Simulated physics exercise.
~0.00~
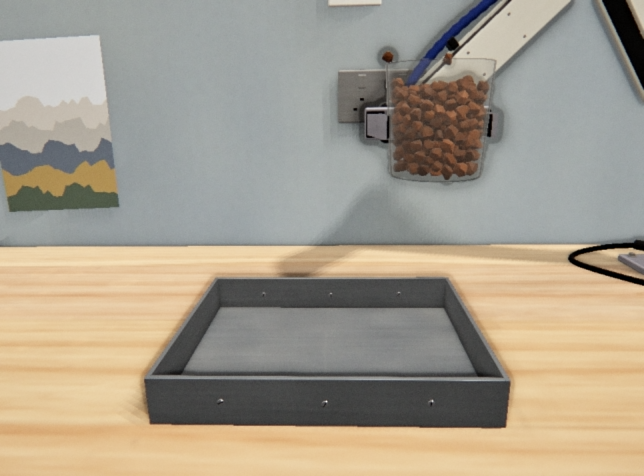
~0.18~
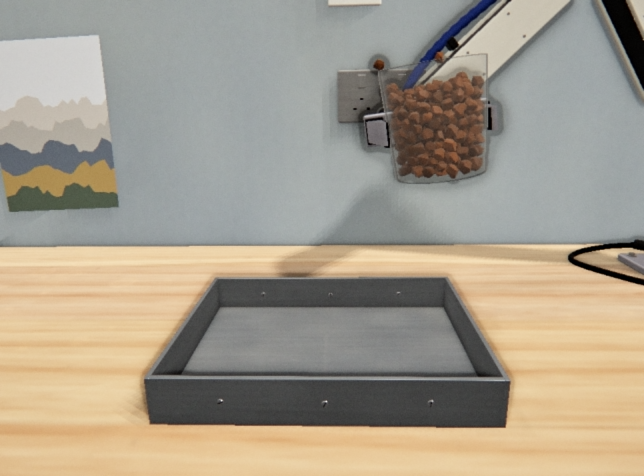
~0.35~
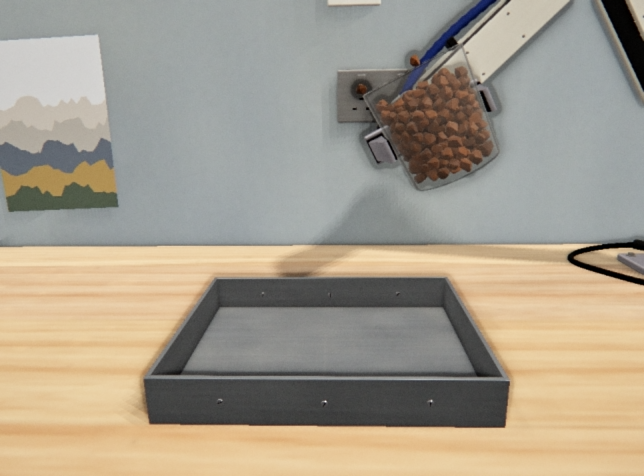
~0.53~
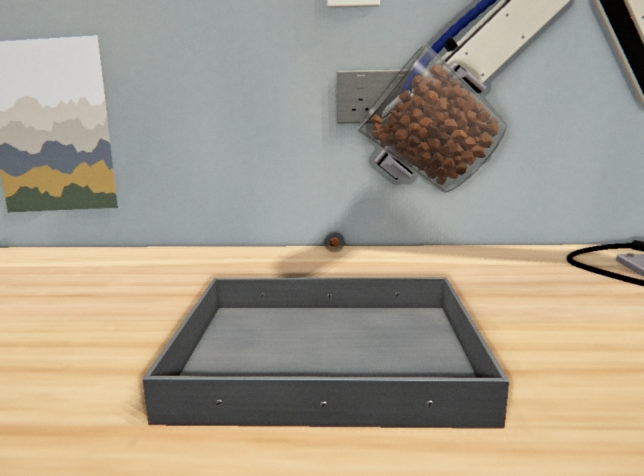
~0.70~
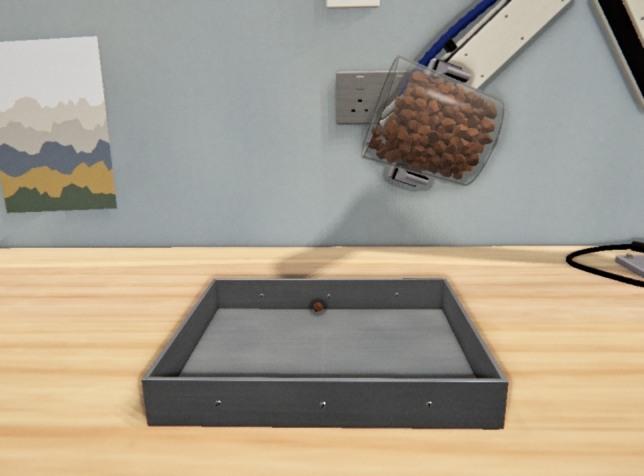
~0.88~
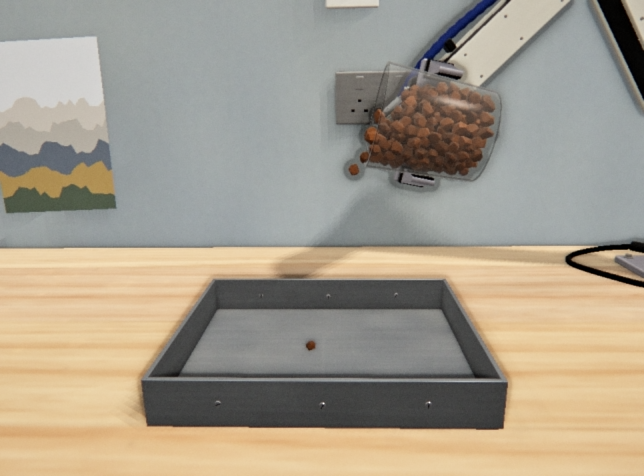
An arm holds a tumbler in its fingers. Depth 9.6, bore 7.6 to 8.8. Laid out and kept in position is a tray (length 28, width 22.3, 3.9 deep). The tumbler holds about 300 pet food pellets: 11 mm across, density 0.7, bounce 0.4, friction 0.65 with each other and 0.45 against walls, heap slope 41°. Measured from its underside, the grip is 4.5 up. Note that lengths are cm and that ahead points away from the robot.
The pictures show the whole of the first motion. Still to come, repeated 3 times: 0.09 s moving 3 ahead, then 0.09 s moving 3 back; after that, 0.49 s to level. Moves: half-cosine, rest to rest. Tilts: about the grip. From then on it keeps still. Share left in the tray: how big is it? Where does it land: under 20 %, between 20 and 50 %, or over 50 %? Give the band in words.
It falls in the band over 50 %.
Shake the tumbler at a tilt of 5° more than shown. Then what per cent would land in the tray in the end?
Around 75 in a hundred, I'd say.
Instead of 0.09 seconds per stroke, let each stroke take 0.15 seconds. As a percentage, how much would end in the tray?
I'd expect some 30 per cent.
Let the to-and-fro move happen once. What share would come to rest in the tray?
Then about 40 per cent.
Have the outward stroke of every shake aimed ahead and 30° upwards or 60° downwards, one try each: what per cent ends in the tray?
Near 80 and 20 percent respectively.
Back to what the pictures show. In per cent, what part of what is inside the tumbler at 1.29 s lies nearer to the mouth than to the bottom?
I'd say close to 45 per cent.
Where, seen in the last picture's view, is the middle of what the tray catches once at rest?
Around pixel (268, 346).
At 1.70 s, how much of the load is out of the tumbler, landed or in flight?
My estimate is roughly 60 % gone.
By 1.29 s, tilted 78° forward, highest piece 24 above the table; 156 in the tumbler, 97 in the tray, 50 in flight or on a rim.
By 1.70 s, tilted 29° forward, highest piece 26 above the table; 183 in the tray, 119 in the tumbler, 1 on the table or floor.
By 2.11 s, level, highest piece 25 above the table; 183 in the tray, 119 in the tumbler, 1 on the table or floor.
By 3.16 s, level, highest piece 25 above the table; 183 in the tray, 119 in the tumbler, 1 on the table or floor.
Final count, 183 in the tray, 119 in the tumbler, 1 on the table or floor. That is 60 % in the tray.
